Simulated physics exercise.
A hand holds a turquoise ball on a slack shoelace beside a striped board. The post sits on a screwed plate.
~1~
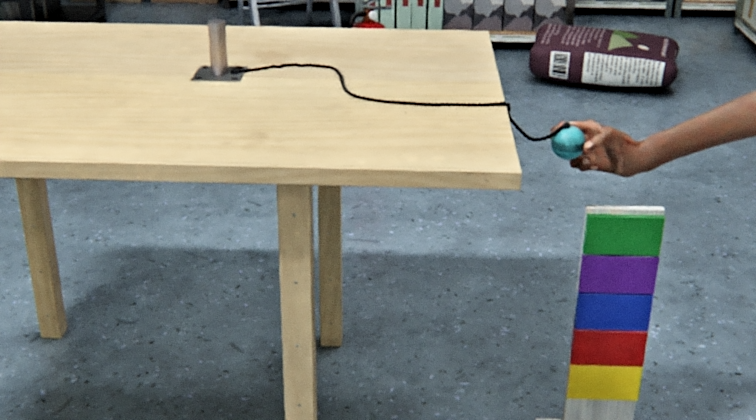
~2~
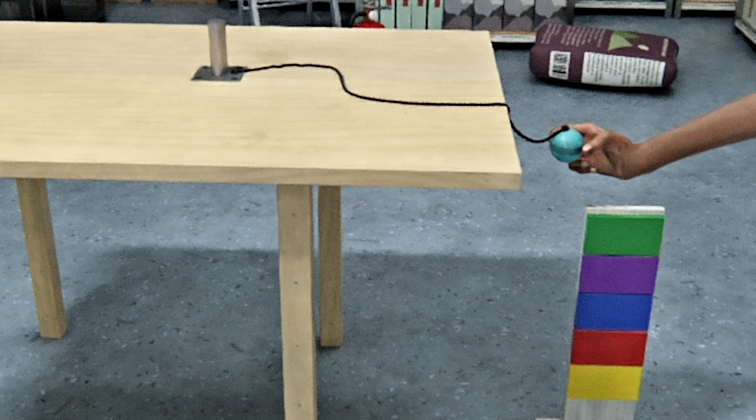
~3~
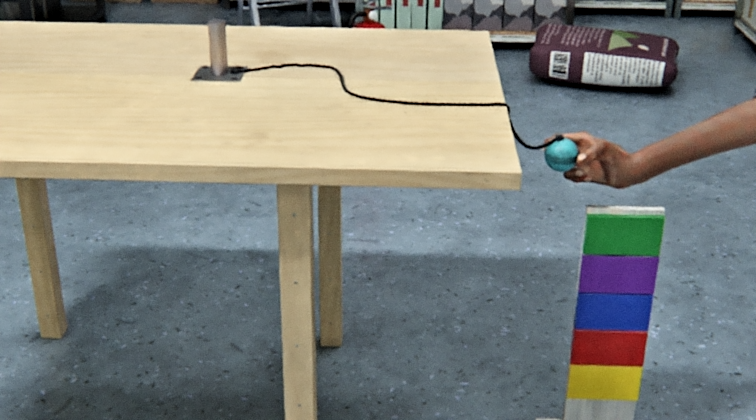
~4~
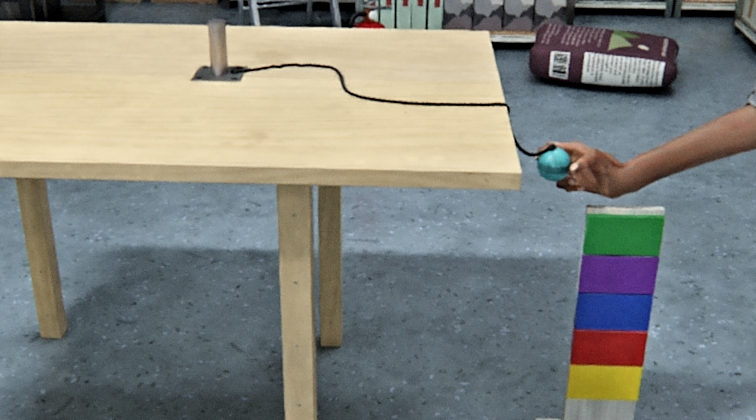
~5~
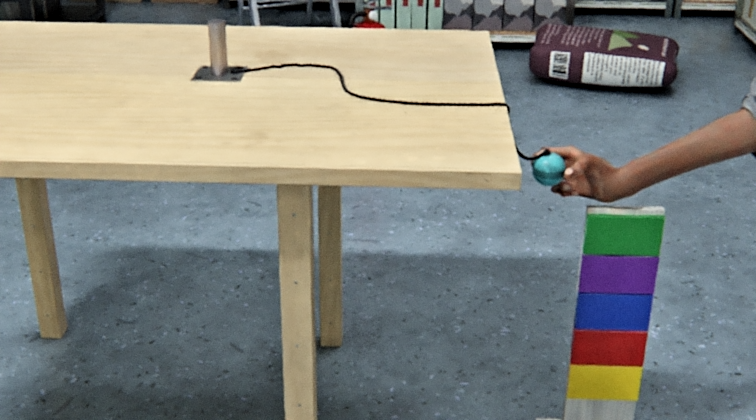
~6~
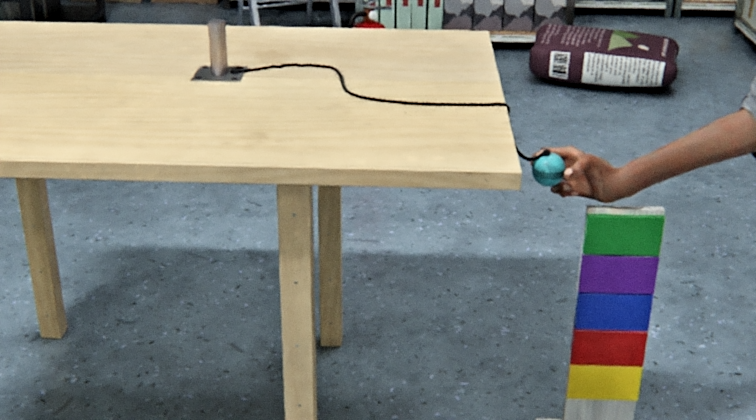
A hand holding a turquoise ball on a slack dark cord moves it slightly down and left beside a wooden table.
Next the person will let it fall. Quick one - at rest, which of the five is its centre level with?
At purple.
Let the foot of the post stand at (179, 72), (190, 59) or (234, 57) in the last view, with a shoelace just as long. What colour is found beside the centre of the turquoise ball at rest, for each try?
The first case gives green, the second green and the third purple.
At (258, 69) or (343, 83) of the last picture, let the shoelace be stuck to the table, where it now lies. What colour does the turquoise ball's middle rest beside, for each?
First try purple, second try green.
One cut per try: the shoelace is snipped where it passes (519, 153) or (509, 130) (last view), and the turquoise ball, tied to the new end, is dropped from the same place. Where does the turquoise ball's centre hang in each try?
It would be at (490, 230) in the first case and at (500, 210) in the second.
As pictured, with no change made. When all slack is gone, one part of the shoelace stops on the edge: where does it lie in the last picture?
It's the one at (427, 104).
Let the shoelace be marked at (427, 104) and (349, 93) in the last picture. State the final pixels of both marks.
Around (504, 101); the other one around (424, 87).
Early on, ball near (489, 238); level with green.
Midway, ball near (503, 259); level with purple.
Finally, ball near (496, 261); level with purple. Its middle rests at the purple band.
